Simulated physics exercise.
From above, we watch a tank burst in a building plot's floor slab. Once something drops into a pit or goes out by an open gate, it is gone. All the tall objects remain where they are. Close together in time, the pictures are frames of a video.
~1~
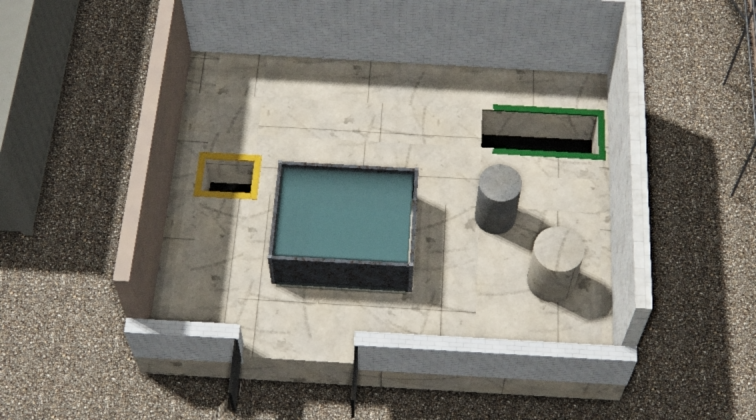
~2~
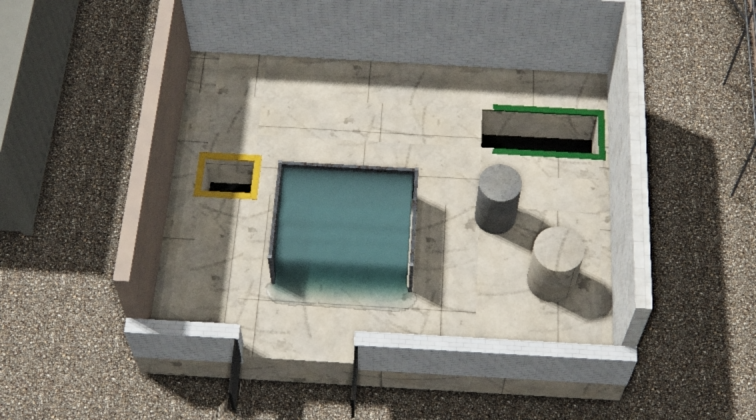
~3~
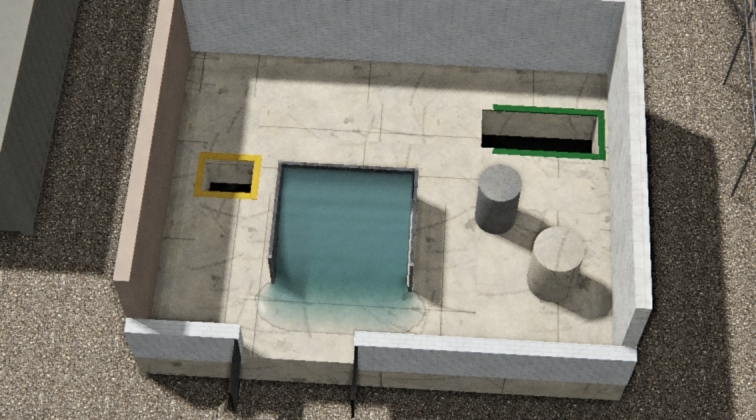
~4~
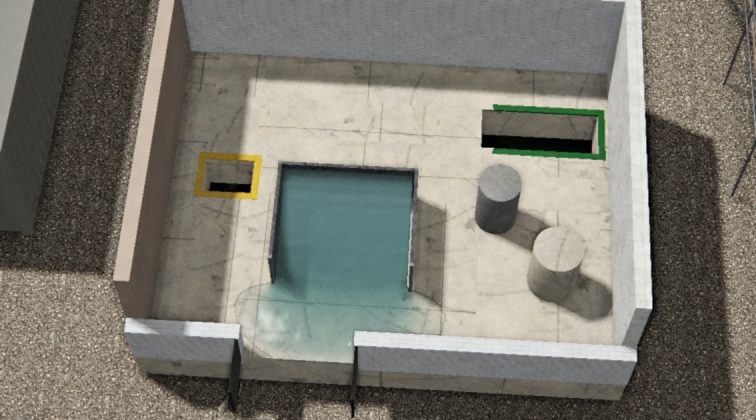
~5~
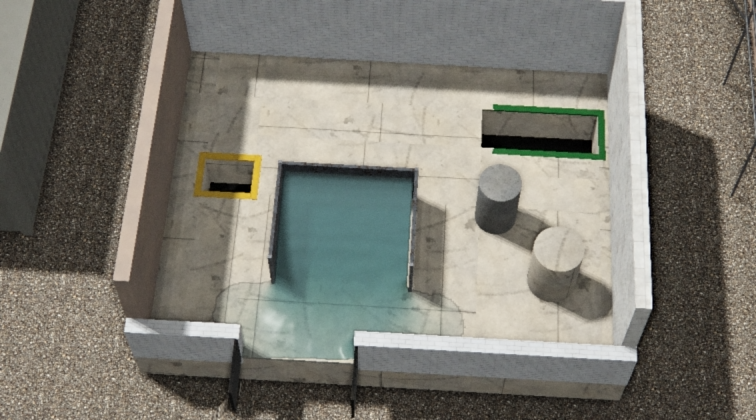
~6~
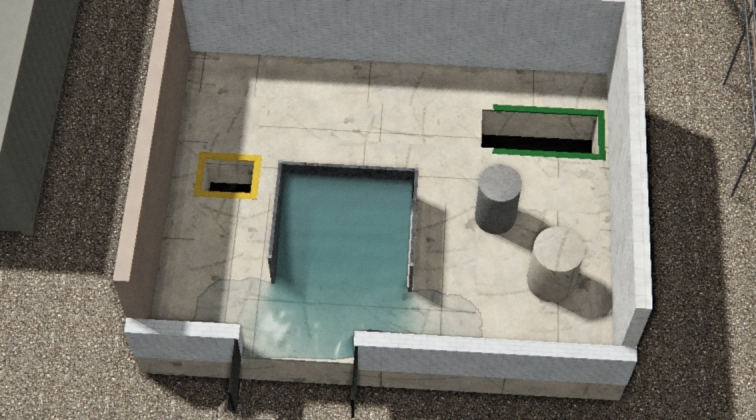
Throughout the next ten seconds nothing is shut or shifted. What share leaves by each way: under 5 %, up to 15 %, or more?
One by one: The gate ends up with a share topping fifteen per cent; the green pit ends up with a share within five to fifteen per cent; the yellow pit ends up with a share that stays below five per cent.
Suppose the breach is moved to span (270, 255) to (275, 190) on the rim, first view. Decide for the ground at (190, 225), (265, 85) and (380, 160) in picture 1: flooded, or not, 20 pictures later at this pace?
Point 1: Inundated; point 2: Inundated; point 3: Unwetted.
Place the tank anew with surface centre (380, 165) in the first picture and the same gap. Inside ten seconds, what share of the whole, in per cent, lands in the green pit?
Within ten seconds the green pit takes 20 percent of the total.
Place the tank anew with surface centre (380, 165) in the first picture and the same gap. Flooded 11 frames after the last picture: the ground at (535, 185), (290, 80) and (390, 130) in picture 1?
Spot 1 unwetted, spot 2 unwetted, spot 3 unwetted.
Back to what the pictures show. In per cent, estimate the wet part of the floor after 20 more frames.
It comes to roughly 45 in a hundred.
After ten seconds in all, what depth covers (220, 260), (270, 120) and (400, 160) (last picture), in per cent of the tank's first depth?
2, 2 and 0 per cent, roughly.
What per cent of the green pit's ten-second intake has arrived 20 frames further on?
My estimate: Close to 5 per cent.
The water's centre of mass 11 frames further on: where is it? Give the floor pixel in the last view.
Near pixel (381, 291).
A moment on, water covers 20 % of the floor; the gate 22 %, the green pit 0 %, the yellow pit 0 %.
Next, water covers 30 % of the floor; the gate 37 %, the green pit 0 %, the yellow pit 0 %.
Then, water covers 45 % of the floor; the gate 48 %, the green pit 1 %, the yellow pit 0 %.
Later, water covers 50 % of the floor; the gate 55 %, the green pit 8 %, the yellow pit 1 %.
In the end, water covers 60 % of the floor; the gate 58 %, the green pit 13 %, the yellow pit 3 %.
